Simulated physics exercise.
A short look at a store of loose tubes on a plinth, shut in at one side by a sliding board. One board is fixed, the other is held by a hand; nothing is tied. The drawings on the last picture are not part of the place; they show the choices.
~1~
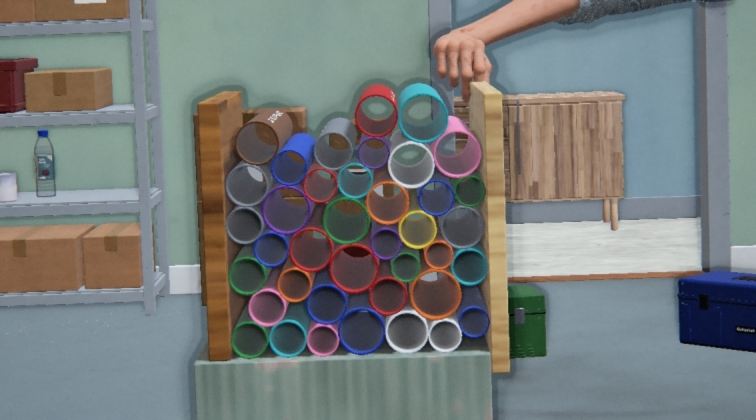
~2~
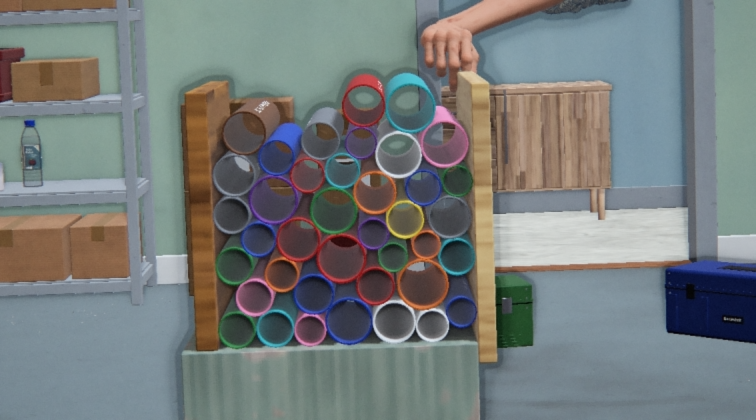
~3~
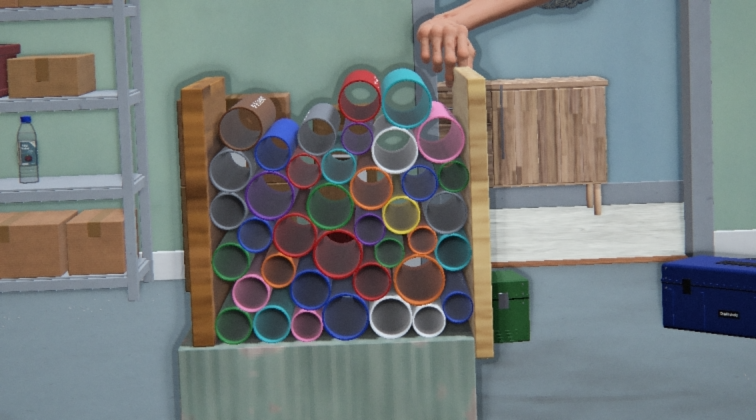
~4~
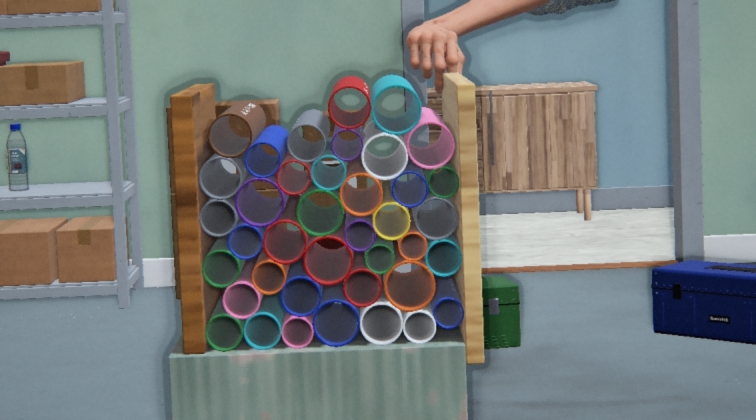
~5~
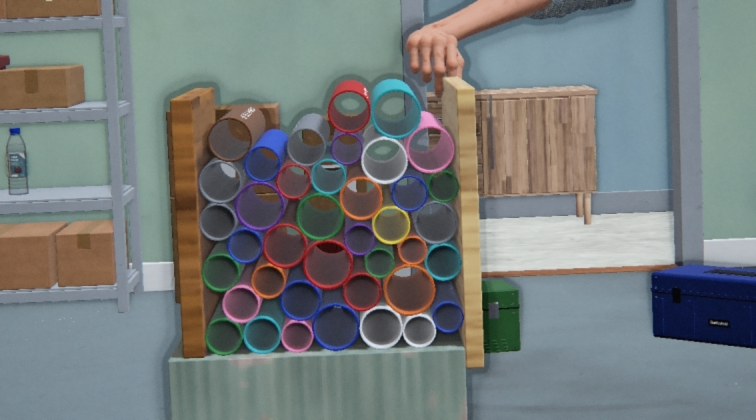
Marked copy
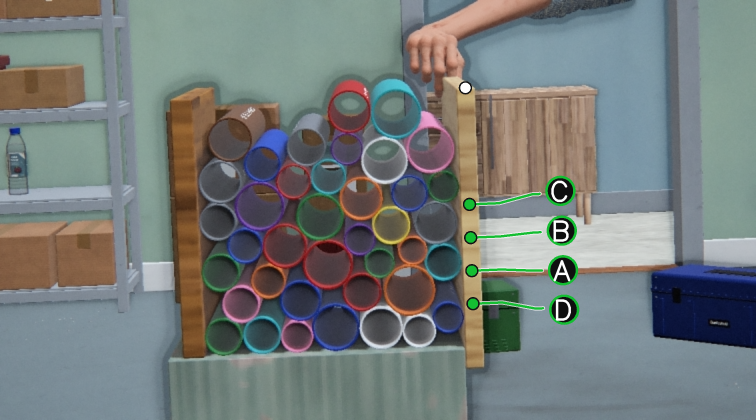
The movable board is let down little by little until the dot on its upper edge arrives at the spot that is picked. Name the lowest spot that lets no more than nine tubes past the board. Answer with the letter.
No lower than A.
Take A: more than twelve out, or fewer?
It loses fewer than twelve.
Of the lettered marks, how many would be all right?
Three of the four.
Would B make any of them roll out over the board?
Yes.
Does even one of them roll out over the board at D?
Yes, at D.
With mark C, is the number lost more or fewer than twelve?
It loses fewer than twelve.
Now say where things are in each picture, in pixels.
A red tube (311, 250); an orange tube (387, 203); a turquoise tube (355, 182), in the first frame.
A turquoise tube (343, 171); a turquoise tube (411, 108), in the second frame.
Side board (471, 200); a green tube (233, 326), in the third frame.
A white tube (419, 327); a pink tube (242, 301), in the fourth frame.
A blue tube (448, 317); a red tube (284, 246); an orange tube (361, 199), in the fifth frame.
On the marked copy, A at (472, 270); B at (471, 237); C at (470, 204); D at (473, 303); the white dot at (466, 88).
Following A. Soon after the start, top of the board (459, 167).
Later, top of the board (462, 257).
In the end, top of the board (462, 270), seven out over the board.
As for the rest, B three out over the board; C none out over the board; D more than nine out over the board.
